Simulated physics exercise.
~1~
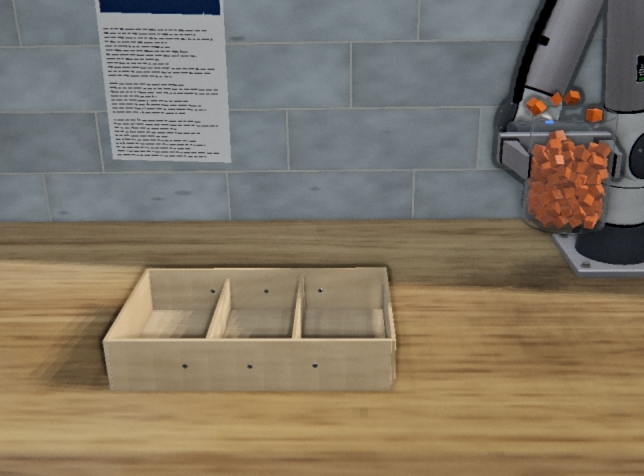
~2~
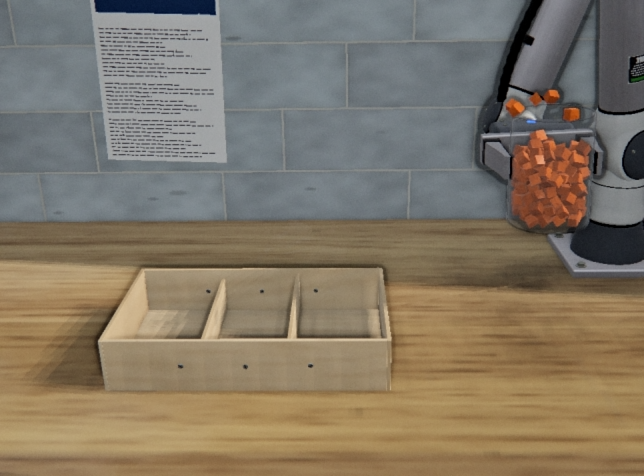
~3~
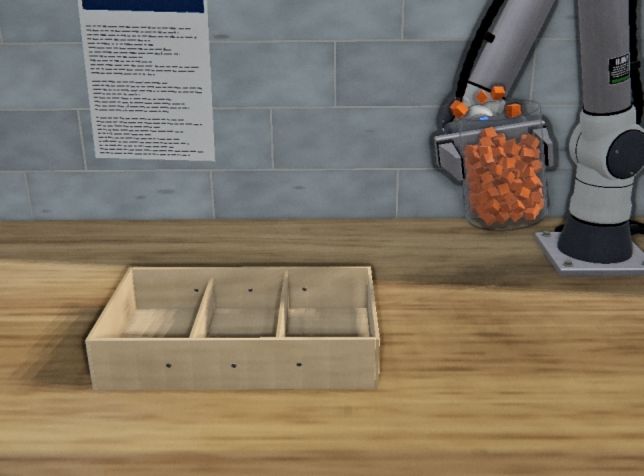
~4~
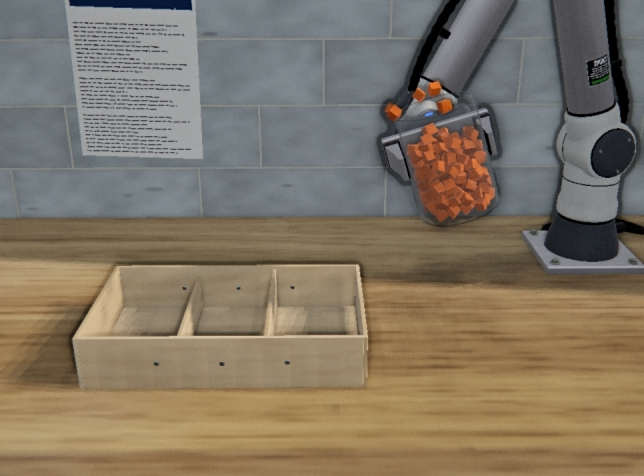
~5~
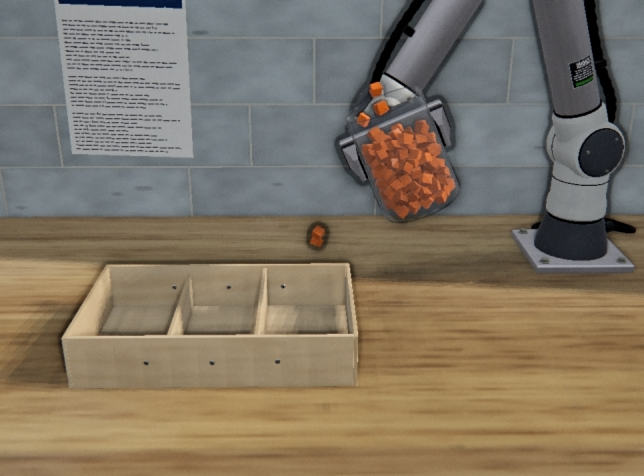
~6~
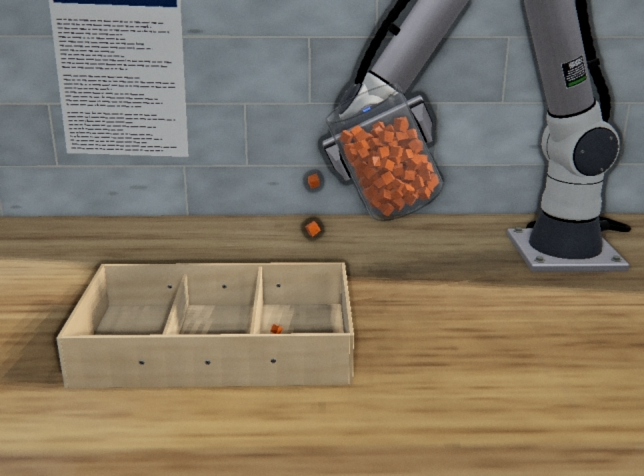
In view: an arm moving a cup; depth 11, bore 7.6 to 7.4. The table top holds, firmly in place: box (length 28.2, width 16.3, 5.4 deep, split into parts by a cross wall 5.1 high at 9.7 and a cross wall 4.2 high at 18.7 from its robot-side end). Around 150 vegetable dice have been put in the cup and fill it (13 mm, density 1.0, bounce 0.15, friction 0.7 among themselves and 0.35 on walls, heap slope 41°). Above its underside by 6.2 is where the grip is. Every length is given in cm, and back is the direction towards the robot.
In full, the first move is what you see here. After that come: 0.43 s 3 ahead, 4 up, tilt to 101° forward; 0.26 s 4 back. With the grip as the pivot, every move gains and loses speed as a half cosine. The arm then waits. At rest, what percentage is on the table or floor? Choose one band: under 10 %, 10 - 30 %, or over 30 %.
Under 10 %.
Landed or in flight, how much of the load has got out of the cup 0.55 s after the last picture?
Near 10 per cent.
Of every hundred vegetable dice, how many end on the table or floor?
It should be close to 0 per cent.
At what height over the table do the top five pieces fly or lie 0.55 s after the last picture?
Roughly 30 centimetres, give or take.
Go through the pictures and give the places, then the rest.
Cup middle at (568, 170), level; upper third of the load around (568, 158), from x 530 to 605, top at y 100; 149 in the cup, in the first picture.
Cup middle at (550, 169), tilted 2° forward; upper third of the load around (549, 157), from x 510 to 585, top at y 95, in the second picture.
Cup middle at (503, 165), tilted 9° forward; upper third of the load around (503, 154), from x 455 to 535, top at y 95, in the third picture.
Cup middle at (448, 160), tilted 17° forward; upper third of the load around (446, 149), from x 390 to 490, top at y 90; 148 in the cup, 1 in flight or on a rim, in the fourth picture.
Cup middle at (403, 156), tilted 24° forward; upper third of the load around (405, 147), from x 315 to 450, top at y 90; 147 in the cup, 2 in flight or on a rim, in the fifth picture.
Cup middle at (385, 154), tilted 26° forward; upper third of the load around (388, 146), from x 275 to 430, top at y 125; 145 in the cup, 2 in the robot-side part, 2 in flight or on a rim, in the sixth picture.
Then, 0.28 s later, tilted 80° forward, highest piece 28 above the table; 145 in the cup, 4 in the robot-side part.
Then, 0.55 s later, tilted 101° forward, highest piece 30 above the table; 134 in the cup, 4 in the robot-side part, 11 in flight or on a rim.
Then, 0.89 s later, tilted 101° forward, highest piece 29 above the table; 125 in the cup, 19 in the robot-side part, 4 in the middle part, 1 in flight or on a rim.
Then, 1.94 s later, tilted 101° forward, highest piece 29 above the table; 123 in the cup, 22 in the robot-side part, 4 in the middle part.
At rest, 123 in the cup, 22 in the robot-side part, 4 in the middle part. That is 0 % on the table or floor.
